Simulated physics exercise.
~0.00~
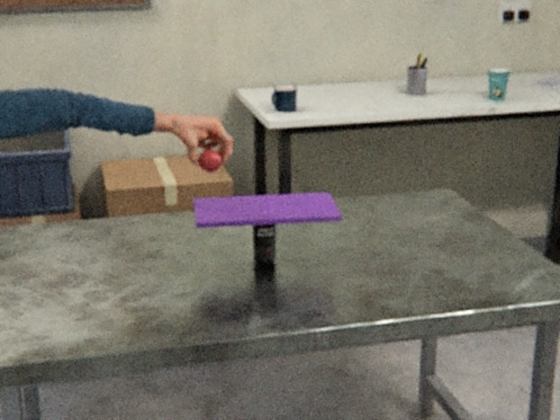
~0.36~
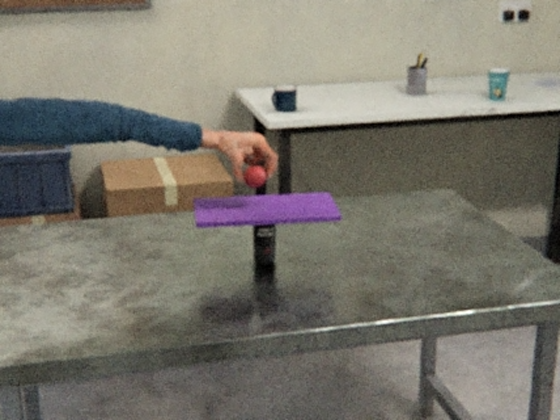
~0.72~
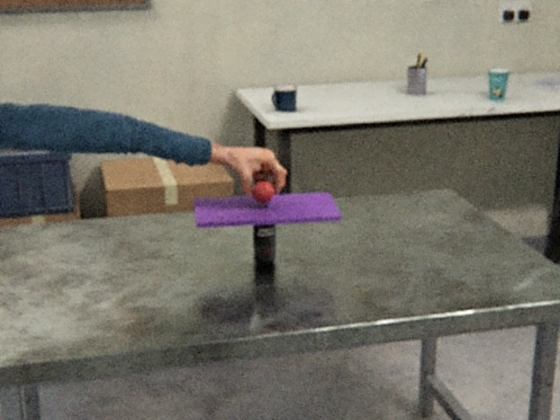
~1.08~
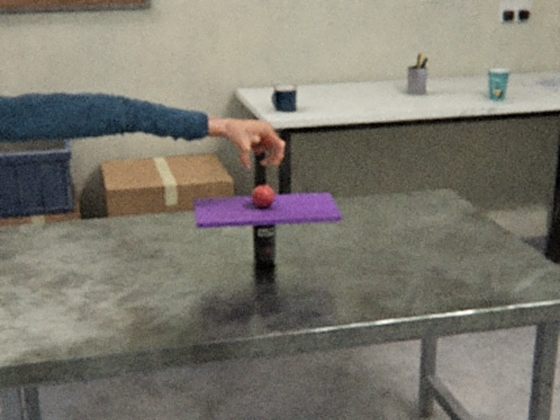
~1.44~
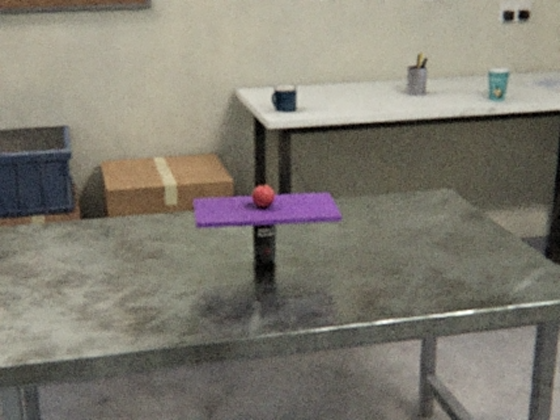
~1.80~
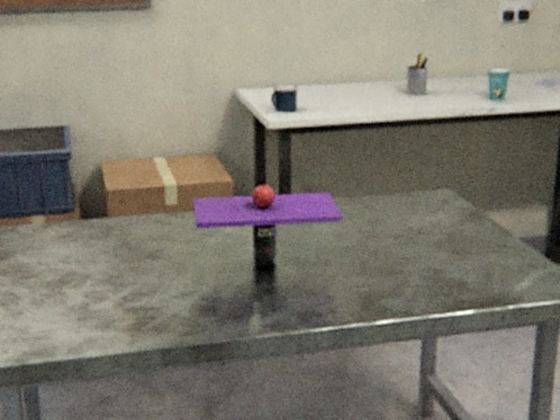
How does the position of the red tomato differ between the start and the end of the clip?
At the start, the red tomato is held in a hand above the left part of the purple board. By the end, it is farther right and lower, resting on the board near its middle.
